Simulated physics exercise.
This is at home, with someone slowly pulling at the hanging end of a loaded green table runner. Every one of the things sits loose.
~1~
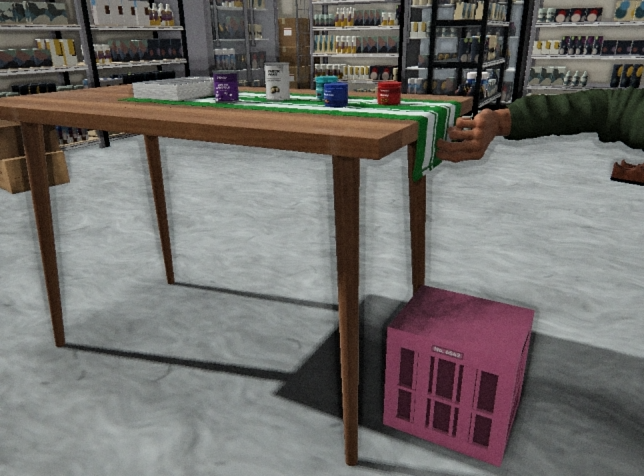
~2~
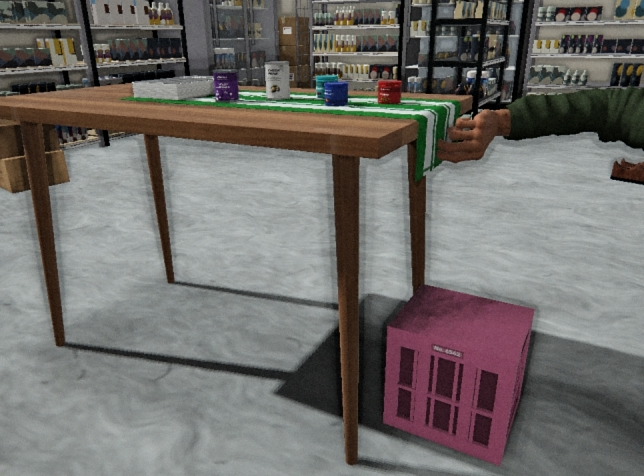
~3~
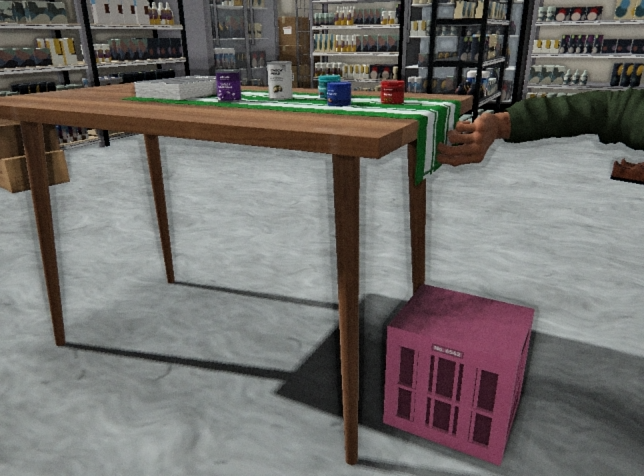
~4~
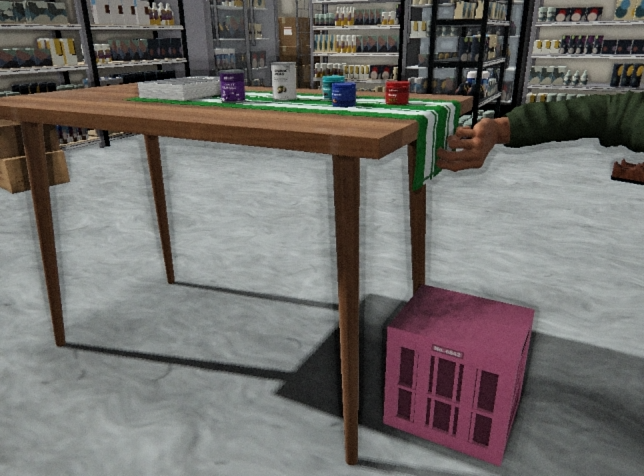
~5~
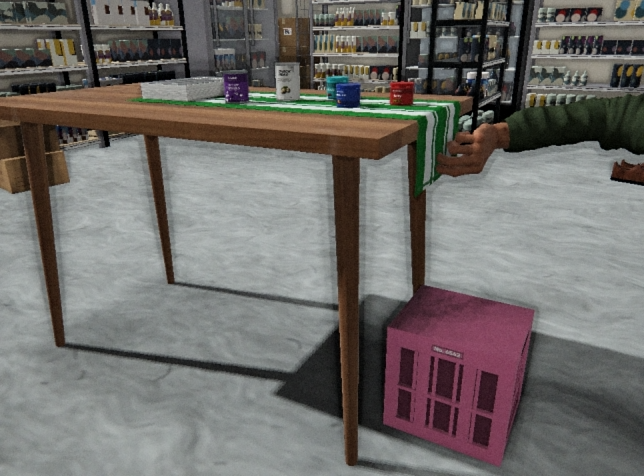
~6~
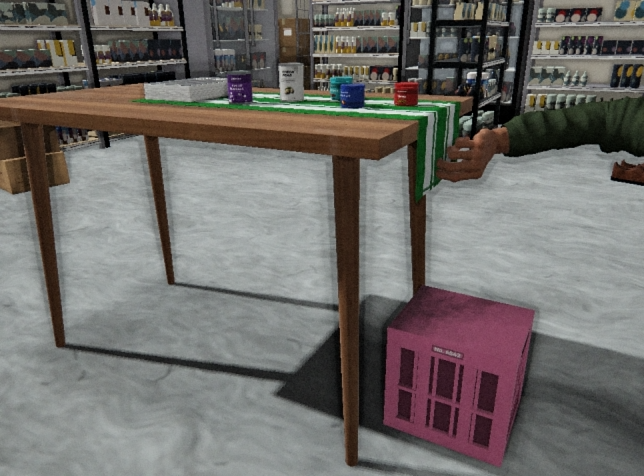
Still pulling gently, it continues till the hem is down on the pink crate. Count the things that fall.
Three items leave the top.
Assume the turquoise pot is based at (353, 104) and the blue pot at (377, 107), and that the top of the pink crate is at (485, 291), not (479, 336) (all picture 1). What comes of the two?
The turquoise pot ends up off the top and the blue pot ends up off the top.
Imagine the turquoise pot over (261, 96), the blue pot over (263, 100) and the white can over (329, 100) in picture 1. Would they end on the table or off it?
In the end the turquoise pot rides it out, while the blue pot rides it out and the white can gets dislodged.
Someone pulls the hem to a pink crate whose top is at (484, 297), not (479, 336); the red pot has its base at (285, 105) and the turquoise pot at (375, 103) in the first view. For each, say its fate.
The red pot? Safe. The turquoise pot? Lost.
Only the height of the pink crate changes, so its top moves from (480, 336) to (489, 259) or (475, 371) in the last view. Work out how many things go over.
1 and 4.
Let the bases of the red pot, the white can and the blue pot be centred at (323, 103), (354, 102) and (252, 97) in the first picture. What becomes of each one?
Red pot dropped, white can dropped, blue pot kept.
Early on, hem near (435, 223); all still up.
Midway, hem near (433, 276); red pot and blue pot gone.
Near the end, hem on the crate; red pot, blue pot and turquoise pot gone.
Finally, hem on the crate; red pot, blue pot and turquoise pot gone. It carries off three.
